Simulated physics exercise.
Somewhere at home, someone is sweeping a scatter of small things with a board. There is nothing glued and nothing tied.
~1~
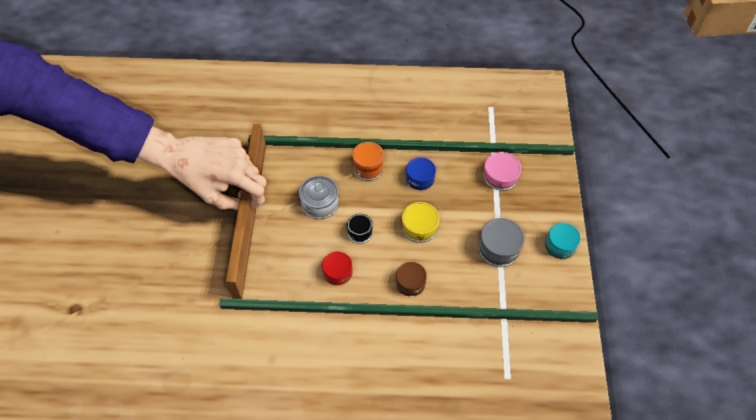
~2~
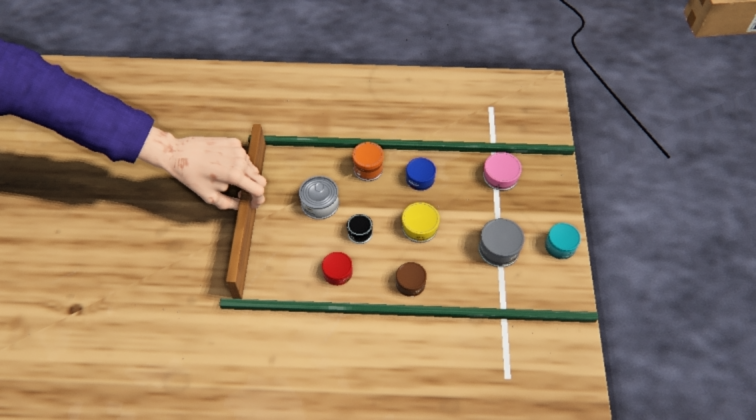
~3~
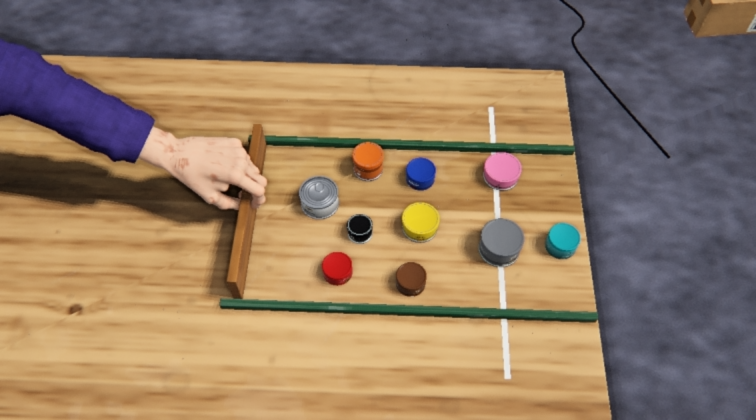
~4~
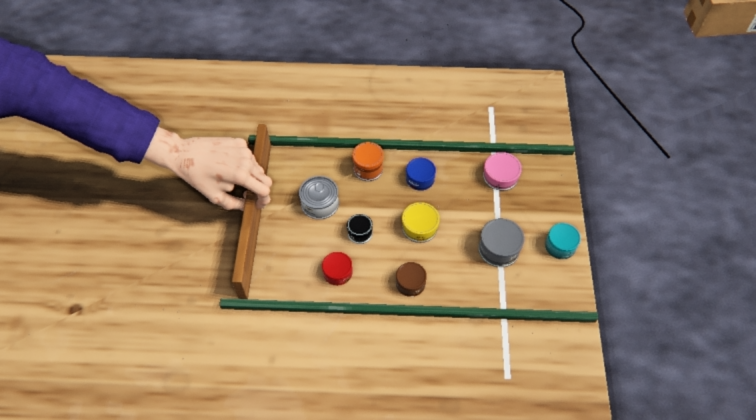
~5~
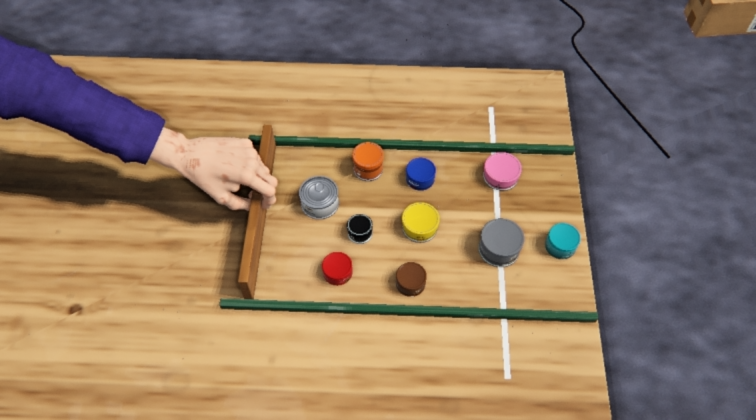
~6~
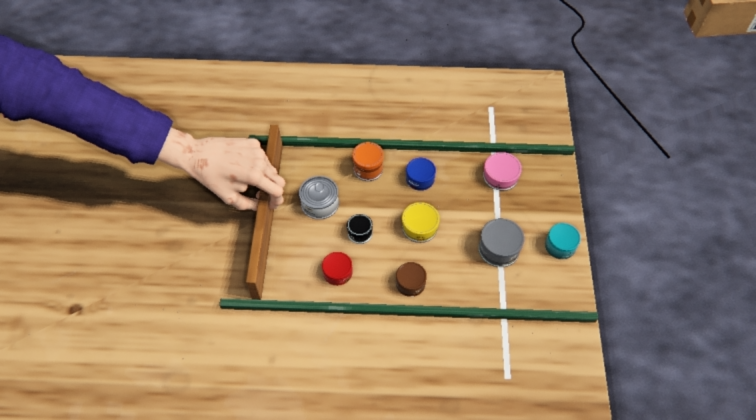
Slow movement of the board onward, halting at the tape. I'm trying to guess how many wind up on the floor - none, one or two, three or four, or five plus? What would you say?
The tally of drops is nought.
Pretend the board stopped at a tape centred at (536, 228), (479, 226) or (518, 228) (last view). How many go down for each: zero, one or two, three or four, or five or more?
Lab note - count at each of the three spots: 1 or 2; none; one or two.
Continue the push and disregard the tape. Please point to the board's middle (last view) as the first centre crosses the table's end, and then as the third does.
The middle is near (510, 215) first and near (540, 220) after.
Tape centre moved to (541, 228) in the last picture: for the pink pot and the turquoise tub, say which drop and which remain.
Pink pot down, turquoise tub down.
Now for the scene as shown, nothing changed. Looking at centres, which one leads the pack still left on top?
The one you want is the turquoise tub.
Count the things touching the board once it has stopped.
Tally at the end: 4.
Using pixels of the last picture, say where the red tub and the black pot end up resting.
They come to rest around (516, 269) and (512, 225).
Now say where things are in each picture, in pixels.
Turquoise tub (563, 241); pink pot (502, 172); grey pot (501, 243); board (248, 208); tape (498, 227), in the first picture.
Pink pot (502, 172); board (248, 208), in the second picture.
Grey pot (501, 243); blue tub (421, 174), in the third picture.
Turquoise tub (563, 241); brown tub (411, 279), in the fourth picture.
Pink pot (502, 172); yellow pot (420, 223), in the fifth picture.
Turquoise tub (563, 241); pink pot (502, 172); grey pot (501, 243); board (266, 208); tape (498, 227), in the sixth picture.
Early on, none off yet; turquoise tub at rest near (563, 241); pink pot at rest near (502, 172); grey pot at rest near (501, 243).
Finally, the number that fall off is zero.
